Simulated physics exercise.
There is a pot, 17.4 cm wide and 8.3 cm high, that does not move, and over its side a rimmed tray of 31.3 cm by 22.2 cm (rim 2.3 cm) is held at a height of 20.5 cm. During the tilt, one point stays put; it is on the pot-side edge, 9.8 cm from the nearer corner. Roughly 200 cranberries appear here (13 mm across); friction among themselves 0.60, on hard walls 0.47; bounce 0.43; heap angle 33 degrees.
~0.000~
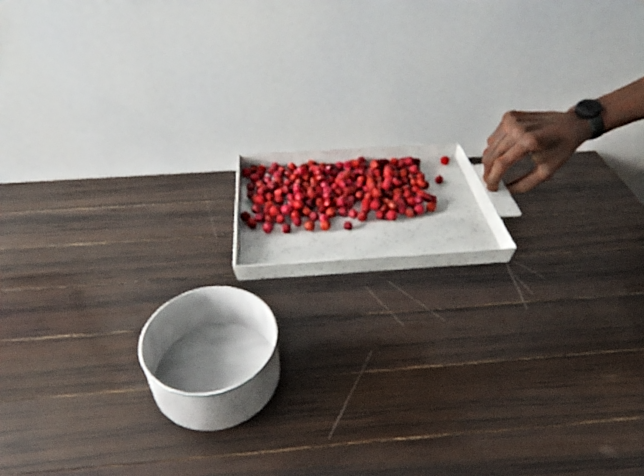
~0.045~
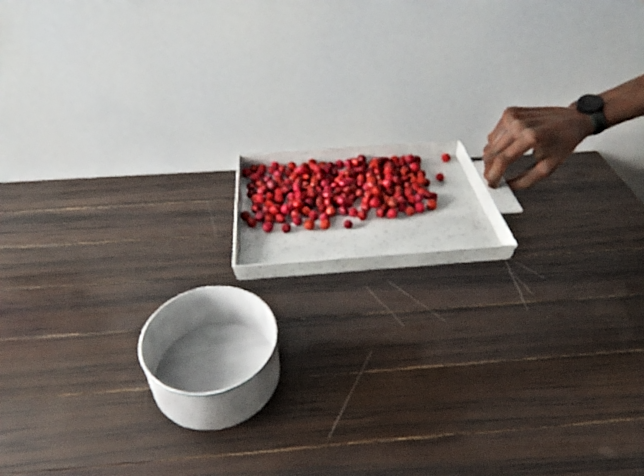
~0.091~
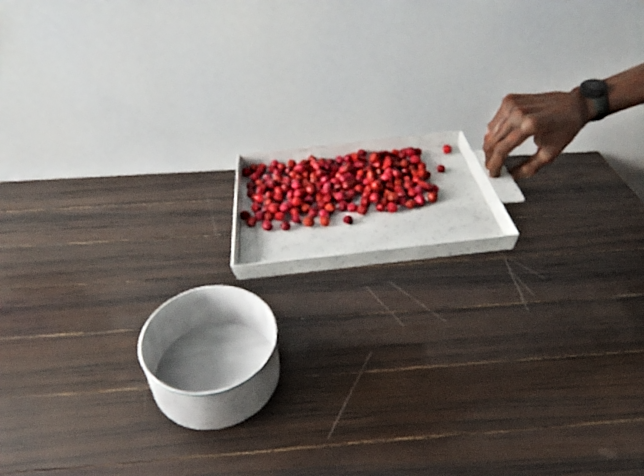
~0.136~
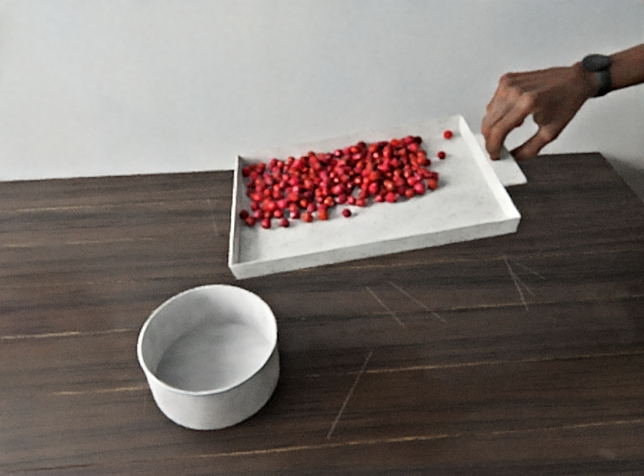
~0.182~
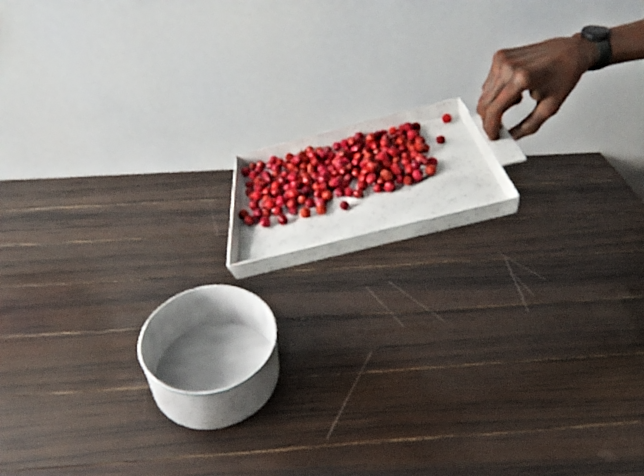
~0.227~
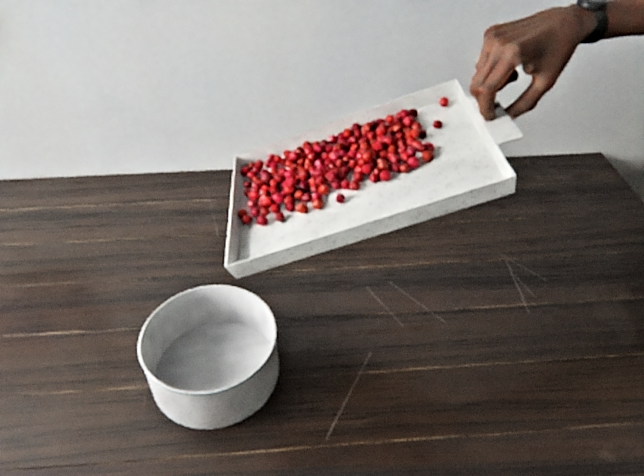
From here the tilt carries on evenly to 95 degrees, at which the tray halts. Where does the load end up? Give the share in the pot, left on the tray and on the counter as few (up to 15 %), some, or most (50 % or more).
Pot: Some; tray: Few; counter: Most.
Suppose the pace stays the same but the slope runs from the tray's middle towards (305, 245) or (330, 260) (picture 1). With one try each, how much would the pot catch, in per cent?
Near 85 and 40 percent, in that order.
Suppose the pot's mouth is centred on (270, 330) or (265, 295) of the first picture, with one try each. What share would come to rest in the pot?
Estimates: 5 % and 10 %, in that order.
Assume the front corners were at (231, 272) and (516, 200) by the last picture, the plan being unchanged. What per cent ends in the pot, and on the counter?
Pot: 85, counter: 10.
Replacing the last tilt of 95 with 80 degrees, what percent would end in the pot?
It would land at about 20 percent.
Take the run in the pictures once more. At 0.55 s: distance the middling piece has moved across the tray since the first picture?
Roughly 4 cm.
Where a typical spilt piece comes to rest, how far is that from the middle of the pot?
Some 18 cm, give or take.
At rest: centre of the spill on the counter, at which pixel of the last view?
It comes to rest with its centre close to (188, 296).
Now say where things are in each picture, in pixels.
Tray tilt 0 degrees, front corners at (236, 265) and (513, 246); middle of the pieces at (344, 185); pot at (209, 336), in the first frame.
Tray tilt 1 degrees, front corners at (236, 264) and (513, 243); middle of the pieces at (344, 183), in the second frame.
Tray tilt 4 degrees, front corners at (234, 264) and (515, 233), lowest corner left back; middle of the pieces at (344, 179), in the third frame.
Tray tilt 9 degrees, front corners at (232, 264) and (516, 215), lowest corner left back; middle of the pieces at (342, 172), in the fourth frame.
Tray tilt 14 degrees, front corners at (230, 264) and (515, 195), lowest corner left back; middle of the pieces at (340, 165), in the fifth frame.
Tray tilt 19 degrees, front corners at (228, 264) and (512, 175), lowest corner left back; middle of the pieces at (336, 157); pot at (208, 334). The tray's pace is about 115 degrees a second, in the sixth frame.
After 0.55 s, tilt 56 degrees; the tray holds 100 %, the pot 0 %.
After 0.77 s, tilt 81 degrees; the tray holds 90 %, the pot 0 %.
After 1.10 s, tilt 95 degrees; the tray holds 20 %, the pot 25 %.
In the end, at 2.1 s, pot 40 %, tray 0 %, counter 60 %.
